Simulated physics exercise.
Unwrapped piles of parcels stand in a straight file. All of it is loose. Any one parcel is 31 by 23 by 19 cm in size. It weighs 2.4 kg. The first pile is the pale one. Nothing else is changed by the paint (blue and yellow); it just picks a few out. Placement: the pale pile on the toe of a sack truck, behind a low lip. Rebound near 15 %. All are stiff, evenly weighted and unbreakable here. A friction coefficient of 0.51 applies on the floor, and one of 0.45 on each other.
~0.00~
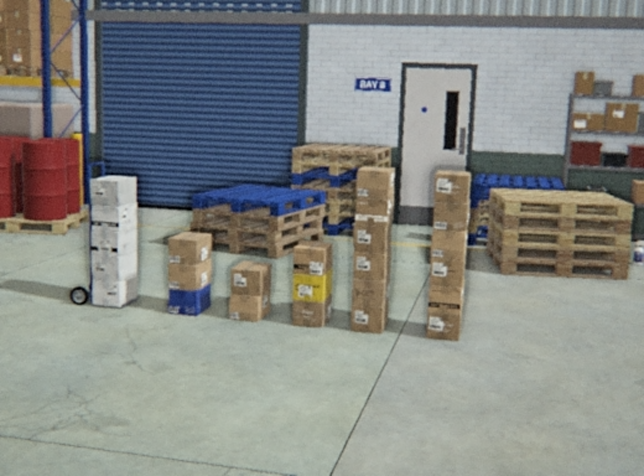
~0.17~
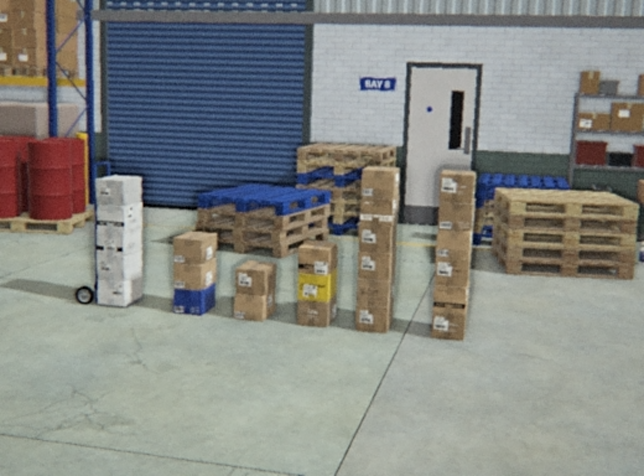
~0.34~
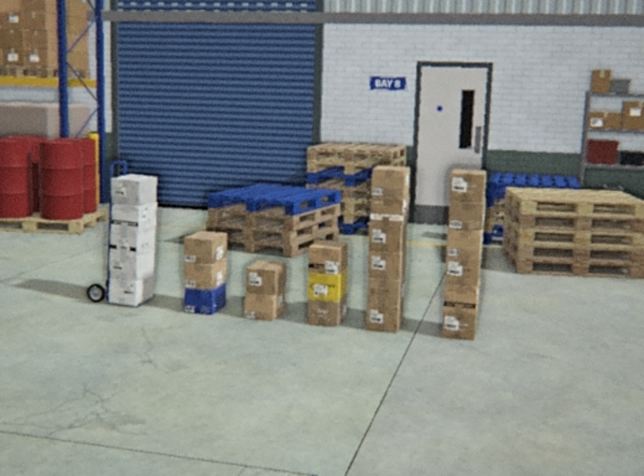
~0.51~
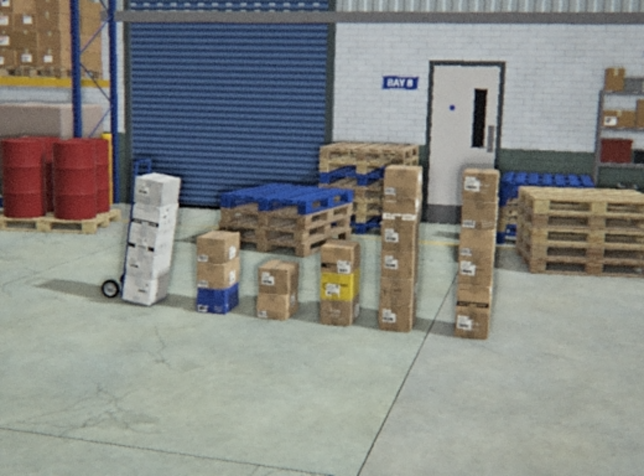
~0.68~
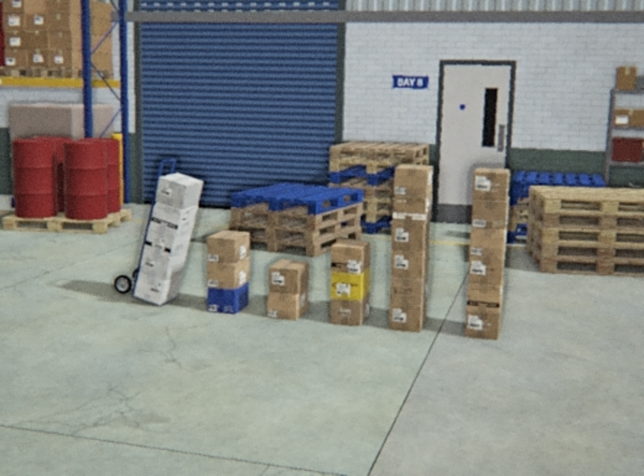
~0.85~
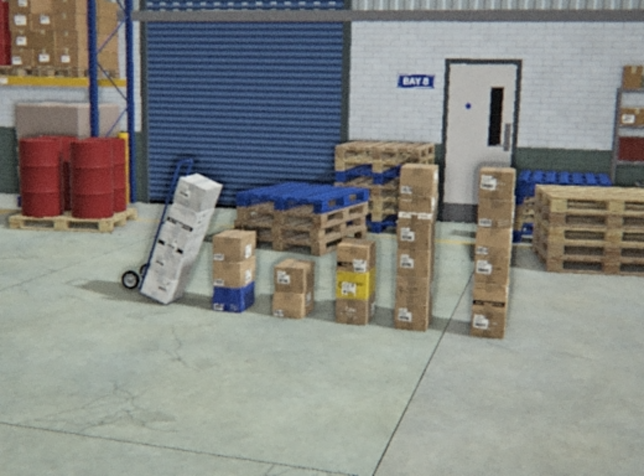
A pale stack of parcels on a sack truck gradually leans right toward shorter brown stacks.
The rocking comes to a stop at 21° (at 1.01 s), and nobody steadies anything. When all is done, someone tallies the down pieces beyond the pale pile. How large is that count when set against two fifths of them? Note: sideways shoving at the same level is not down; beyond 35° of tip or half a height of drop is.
The count ends up below two fifths.
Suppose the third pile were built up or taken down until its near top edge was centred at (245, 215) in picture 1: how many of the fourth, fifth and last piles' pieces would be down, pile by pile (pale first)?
Counts down - fourth: 0; fifth: 0; last: 0.
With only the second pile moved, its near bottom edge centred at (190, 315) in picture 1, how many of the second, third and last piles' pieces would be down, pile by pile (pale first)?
Then second 0, third 0, last 0.
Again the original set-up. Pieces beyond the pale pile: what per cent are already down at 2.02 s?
10 %.
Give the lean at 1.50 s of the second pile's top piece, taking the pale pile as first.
It leans some 10°.
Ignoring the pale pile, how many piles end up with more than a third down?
It adds up to 1.
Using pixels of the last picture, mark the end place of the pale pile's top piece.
The top piece finishes near (329, 258).
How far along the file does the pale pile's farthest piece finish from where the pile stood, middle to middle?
It ends around 140 cm away.
By 1.06 s, 0 of the pale pile down; none of the 20 other parcels down.
By 1.50 s, 4 of the pale pile down; none of the 20 other parcels down, 3 disturbed; blue parcel tilted 8°.
By 2.02 s, 5 of the pale pile down; 2 of the 20 other parcels down; blue parcel tilted 40°.
When it is over (2.7 s), 5 of the pale pile down; 2 of the 20 other parcels down; blue parcel tilted 43°; yellow parcel unmoved. That is 10 per cent. In pixels of the last frame, middles, blue parcel near (246, 290), yellow parcel near (357, 281).
